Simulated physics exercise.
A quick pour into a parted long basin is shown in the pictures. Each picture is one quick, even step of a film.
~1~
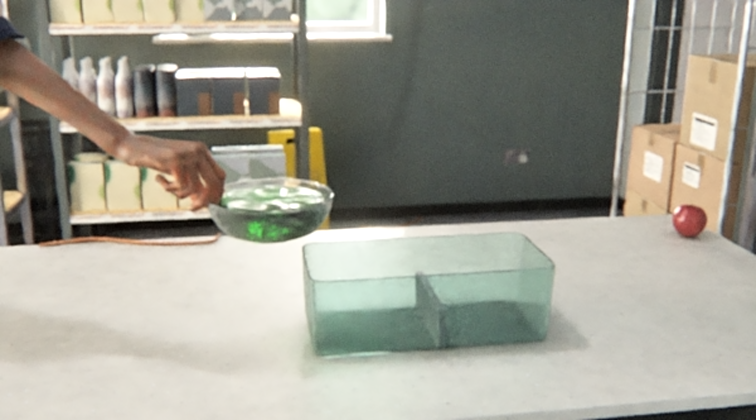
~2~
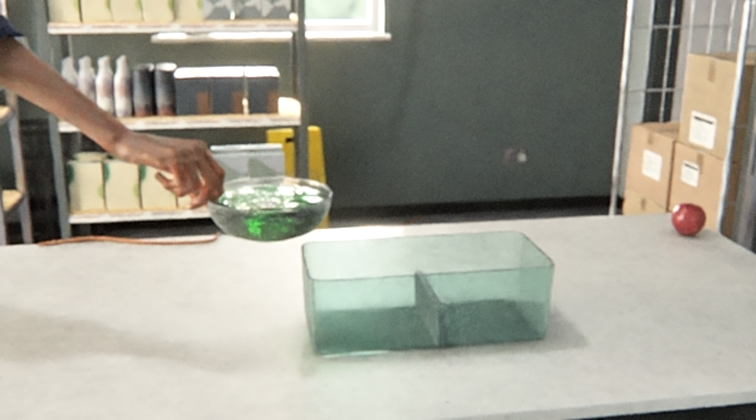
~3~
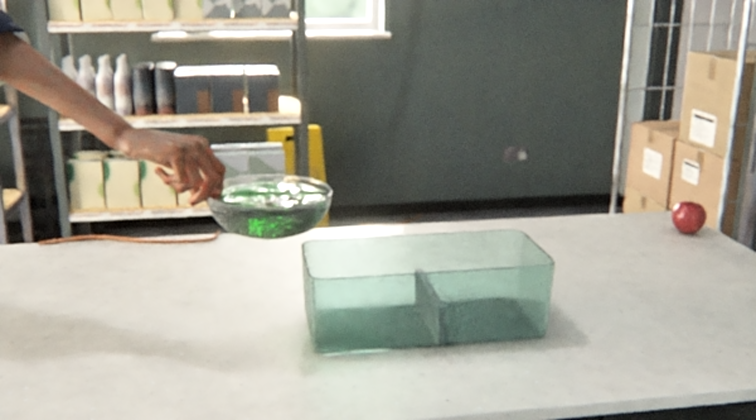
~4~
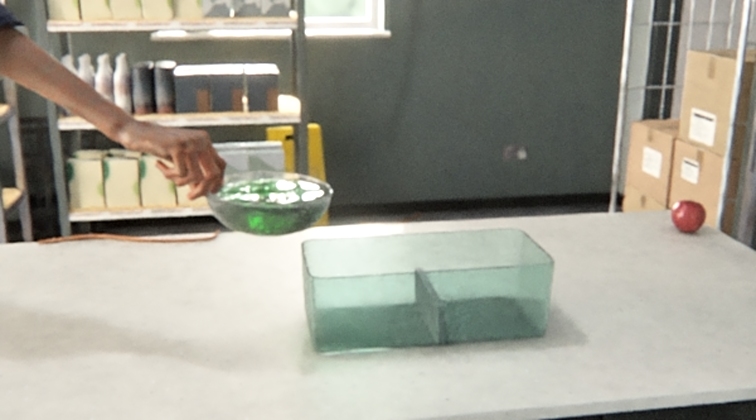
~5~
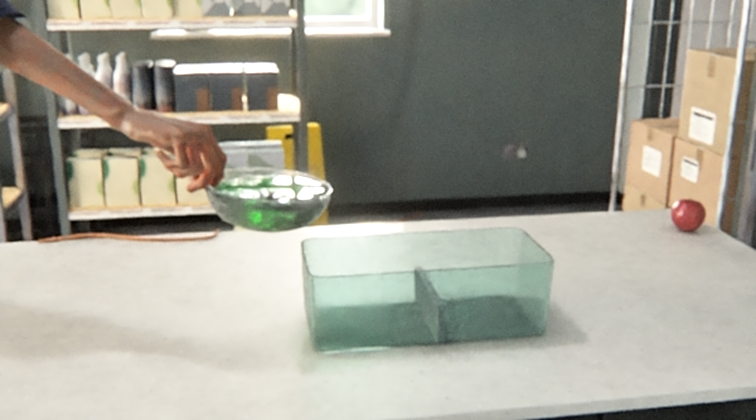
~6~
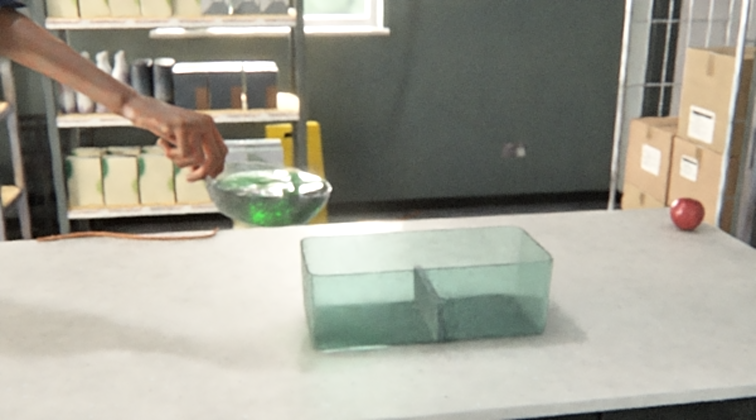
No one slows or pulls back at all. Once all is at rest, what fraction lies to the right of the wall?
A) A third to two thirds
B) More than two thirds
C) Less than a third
C, less than a third.
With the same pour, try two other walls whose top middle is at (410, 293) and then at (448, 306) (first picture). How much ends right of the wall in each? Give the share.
I'd expect near 20 percent the first time and near 20 percent the next.
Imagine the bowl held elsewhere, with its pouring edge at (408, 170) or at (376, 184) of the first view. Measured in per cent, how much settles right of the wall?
Close to 95 % for the first start and close to 75 % for the second.
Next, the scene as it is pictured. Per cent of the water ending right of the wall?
It works out to around 0 percent.
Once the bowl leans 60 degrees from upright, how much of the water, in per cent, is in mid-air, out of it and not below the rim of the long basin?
Roughly 35 per cent.
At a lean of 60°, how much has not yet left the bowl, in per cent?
Close to 30 per cent.
A moment on, the bowl is tipped part way and 30 per cent is still to pour, 33 is left of the wall and 0 right of it.
Next, the bowl is tipped on its side and 0 per cent is still to pour, 96 is left of the wall and 1 right of it.
Then the bowl is tipped right over and 0 per cent is still to pour, 99 is left of the wall and 1 right of it.
Later the bowl is tipped right over and 0 per cent is still to pour, 99 is left of the wall and 1 right of it.
In the end 99 per cent lies left of the wall, 1 right of it and 0 outside.
